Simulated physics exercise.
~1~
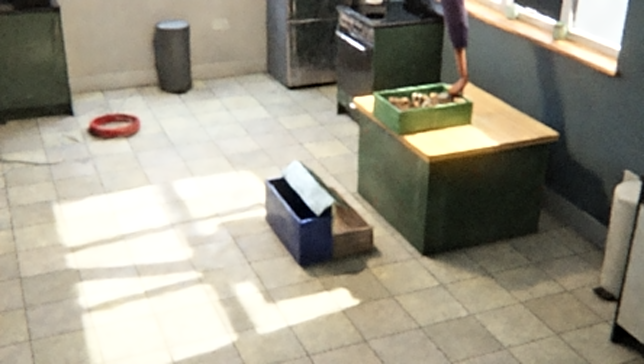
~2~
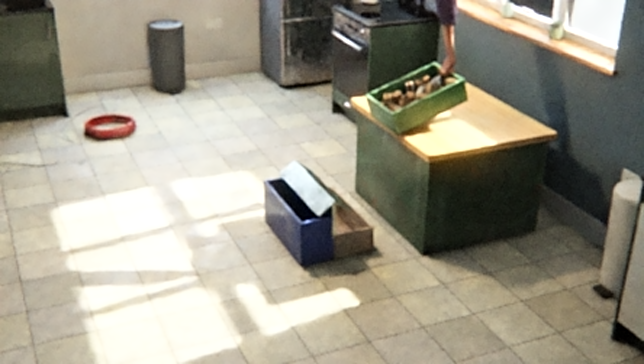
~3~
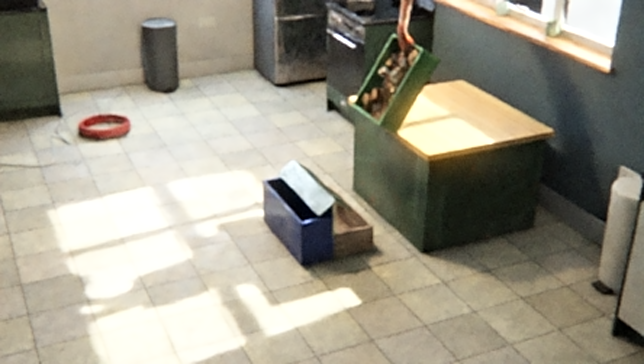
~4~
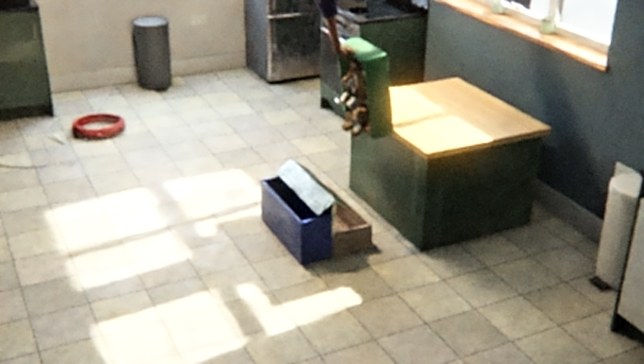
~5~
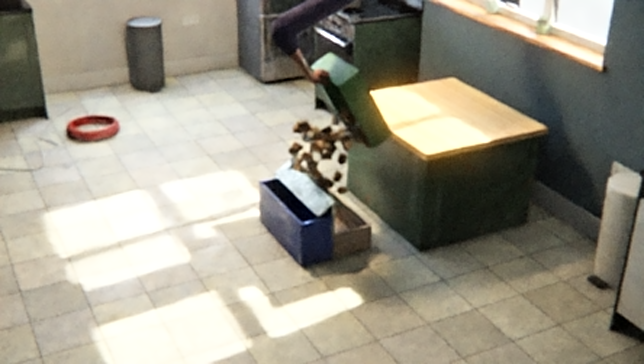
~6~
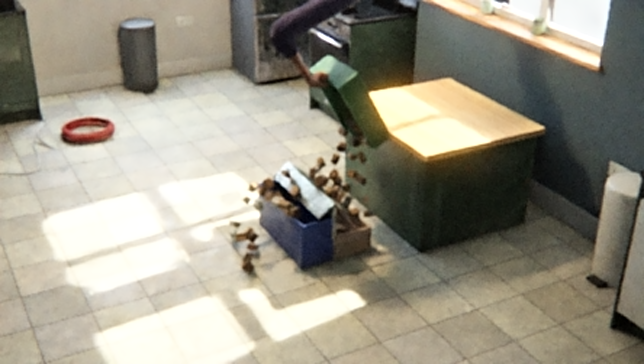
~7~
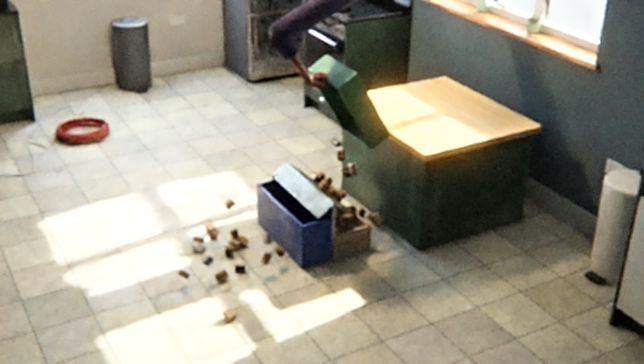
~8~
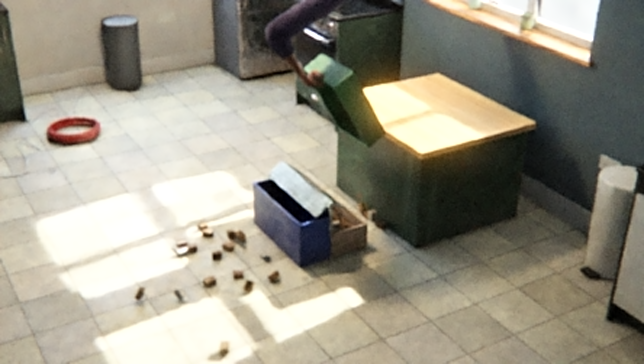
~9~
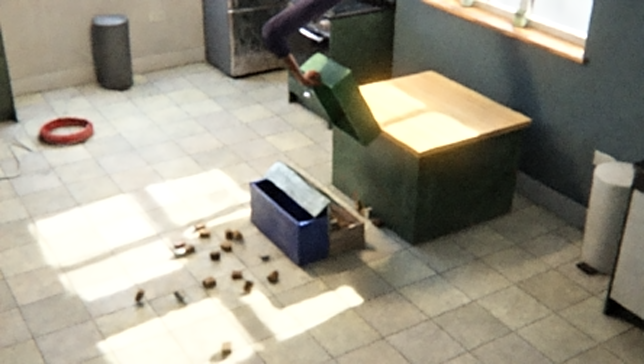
A sunlit kitchen with pale floor tiles is seen from above, at an angle, with the view drifting slightly sideways. On the right stands a green bench with a wooden top, holding a green tote full of small brown pieces, while a blue tub and a wooden trough sit on the floor to its left, a pale ridge between them. A dark-sleeved arm tips the tote over the bench's left end until it is steeply tilted. The pieces tumble out, striking the ridge and containers and scattering. Finally, the tote hangs tilted, with many pieces lying on the tiles beyond the tub and a few near the bench.
